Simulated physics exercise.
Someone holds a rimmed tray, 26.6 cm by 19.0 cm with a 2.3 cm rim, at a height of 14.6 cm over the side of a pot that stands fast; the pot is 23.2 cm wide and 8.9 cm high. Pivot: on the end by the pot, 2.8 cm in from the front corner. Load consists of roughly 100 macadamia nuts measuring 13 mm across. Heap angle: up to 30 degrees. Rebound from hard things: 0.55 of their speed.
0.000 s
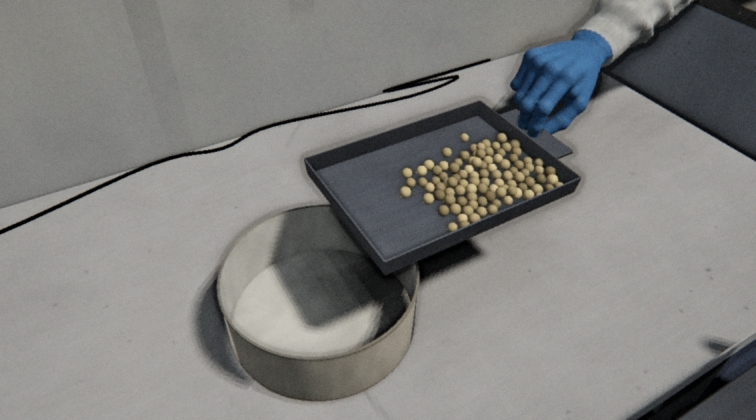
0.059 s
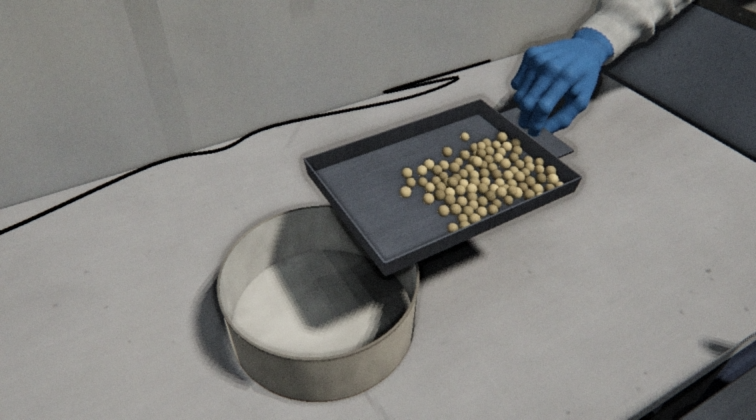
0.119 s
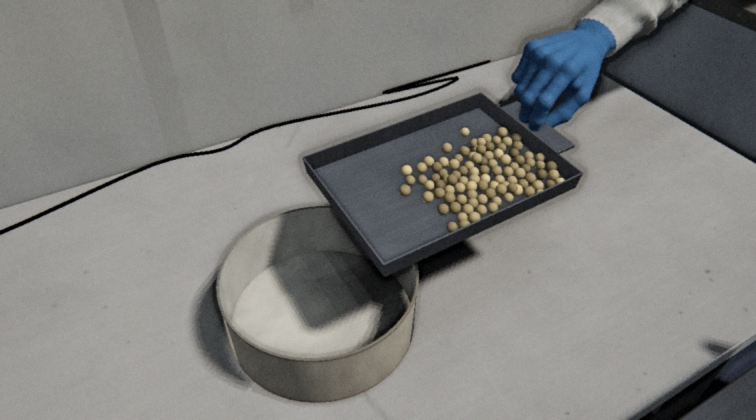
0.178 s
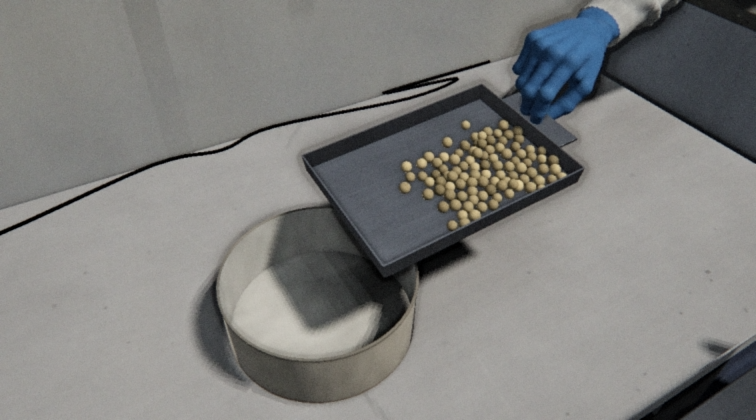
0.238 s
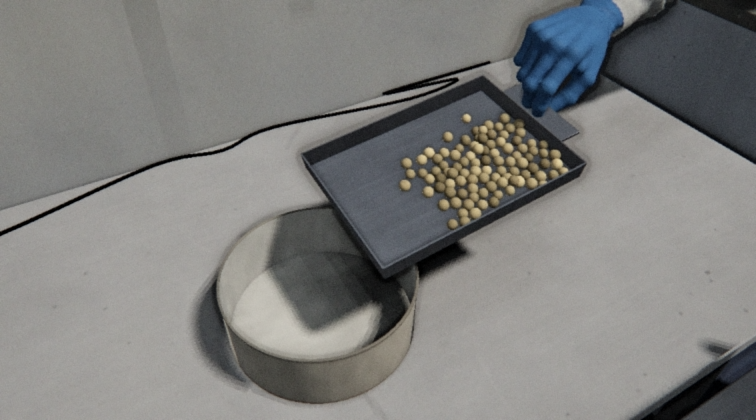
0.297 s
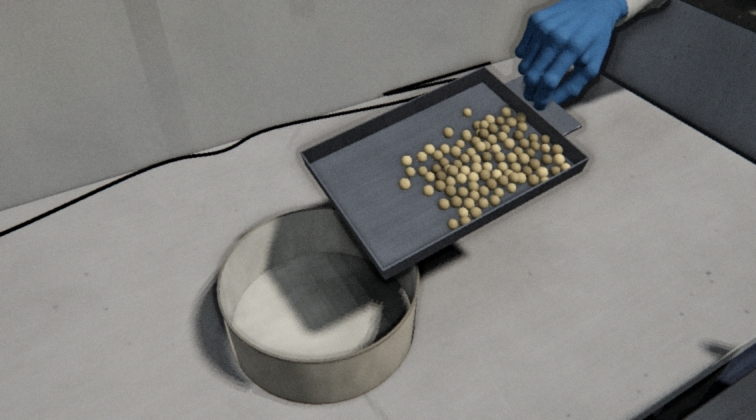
A blue-gloved hand with a pale sleeve, seen from above at an angle, reaches in at the upper right over a light grey tabletop beside a plain wall. It holds a dark rimmed tray of round, tan nuts gathered toward the right, over the edge of a pale round pot at lower left, with a black cable behind. The hand gradually raises the tray's far right side, tilting it slightly, while the nuts barely shift and the camera stays still.
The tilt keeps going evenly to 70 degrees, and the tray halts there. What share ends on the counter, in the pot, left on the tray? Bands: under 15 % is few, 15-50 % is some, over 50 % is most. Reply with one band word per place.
Counter few, pot few, tray most.
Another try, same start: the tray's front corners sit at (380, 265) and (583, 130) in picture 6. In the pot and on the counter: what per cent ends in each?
Final per cent - pot 5, counter 0.
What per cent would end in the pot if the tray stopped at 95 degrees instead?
In that case it comes to about 70 in a hundred.
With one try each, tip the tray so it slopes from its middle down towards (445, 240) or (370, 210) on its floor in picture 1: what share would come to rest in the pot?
The share comes to about 0 in a hundred, then about 0 in a hundred.
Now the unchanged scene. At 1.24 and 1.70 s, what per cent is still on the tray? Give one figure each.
About 100, 100.
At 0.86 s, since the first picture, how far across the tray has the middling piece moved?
About 8 cm.
After 0.86 s, tilt 39 degrees; the tray holds 100 %, the pot 0 %.
Then, at 1.24 s, tilt 58 degrees; the tray holds 100 %, the pot 0 %.
After 1.70 s, tilt 70 degrees; the tray holds 100 %, the pot 0 %.
At rest (2.0 s), counter 0 %, pot 0 %, tray 100 %.
